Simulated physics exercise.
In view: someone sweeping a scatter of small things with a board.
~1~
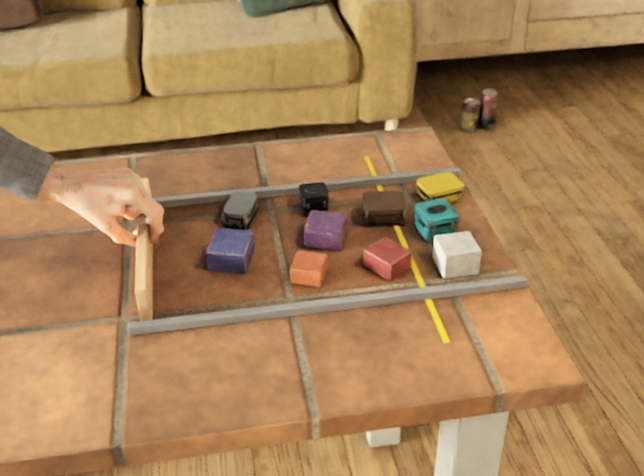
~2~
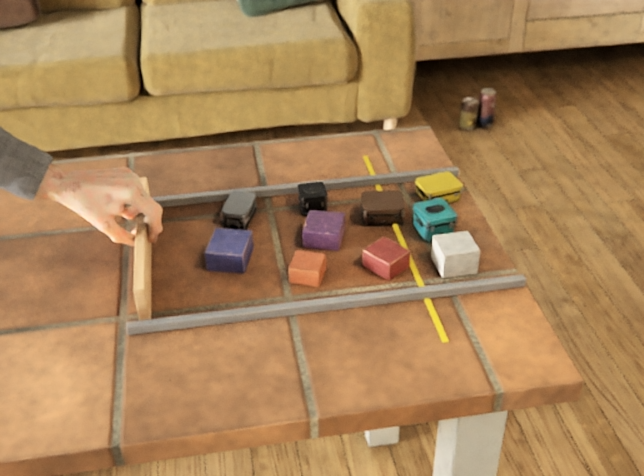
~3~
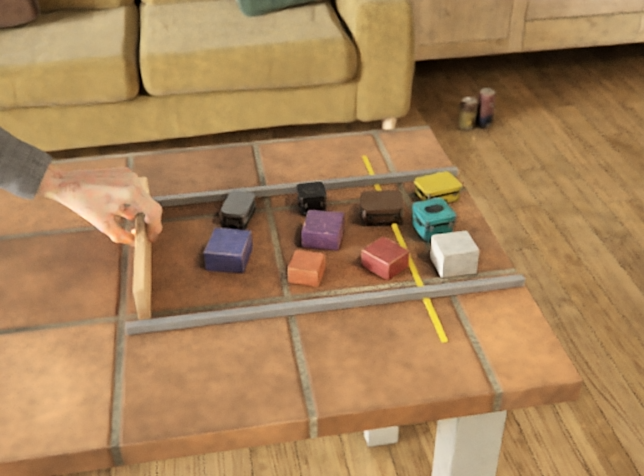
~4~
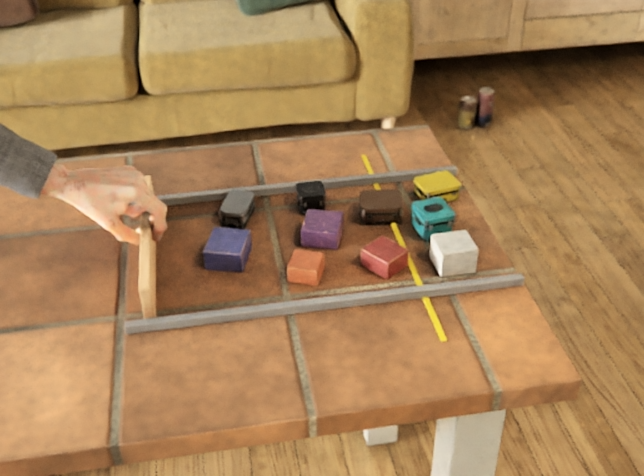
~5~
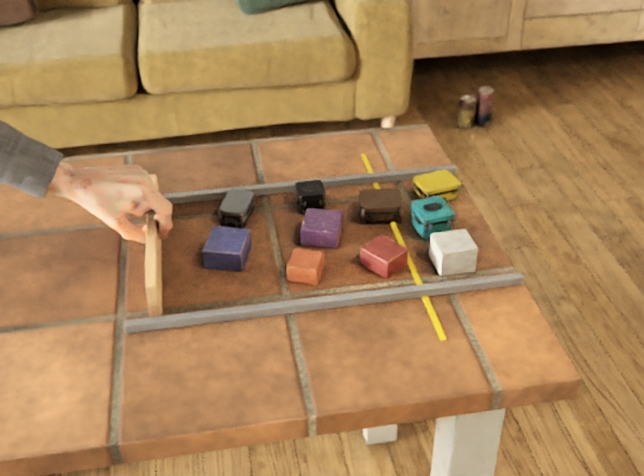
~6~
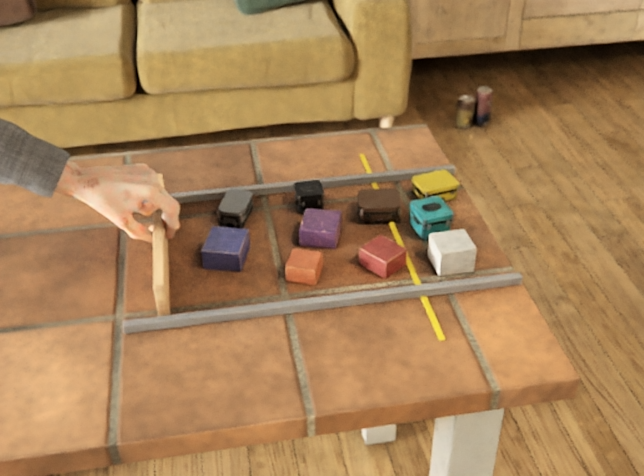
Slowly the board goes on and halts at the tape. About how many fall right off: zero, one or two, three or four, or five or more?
The number that fall off is one or two.
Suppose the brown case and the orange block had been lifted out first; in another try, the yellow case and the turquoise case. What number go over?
0 in the first case, 0 in the second.
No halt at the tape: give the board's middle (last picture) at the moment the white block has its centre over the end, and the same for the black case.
At (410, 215) for the white block; at (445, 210) for the black case.
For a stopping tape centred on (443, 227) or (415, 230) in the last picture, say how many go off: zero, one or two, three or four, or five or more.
For each place: At least five; three or four.
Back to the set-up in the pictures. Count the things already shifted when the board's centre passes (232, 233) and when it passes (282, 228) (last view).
By then 2, and 5.
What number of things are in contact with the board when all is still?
3 of them.
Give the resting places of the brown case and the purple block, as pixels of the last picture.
The brown case stops around (456, 186); the purple block around (444, 209).
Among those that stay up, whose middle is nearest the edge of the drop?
Foremost is the turquoise case.
Early on, none off yet; yellow case at rest near (435, 188); white block at rest near (452, 252); turquoise case at rest near (431, 218).
A while later, none off yet; yellow case travelled about its own width near (459, 178); white block moving near (459, 252); turquoise case travelled about its own width near (457, 215).
Finally, the number that fall off is one or two; lost, yellow case.
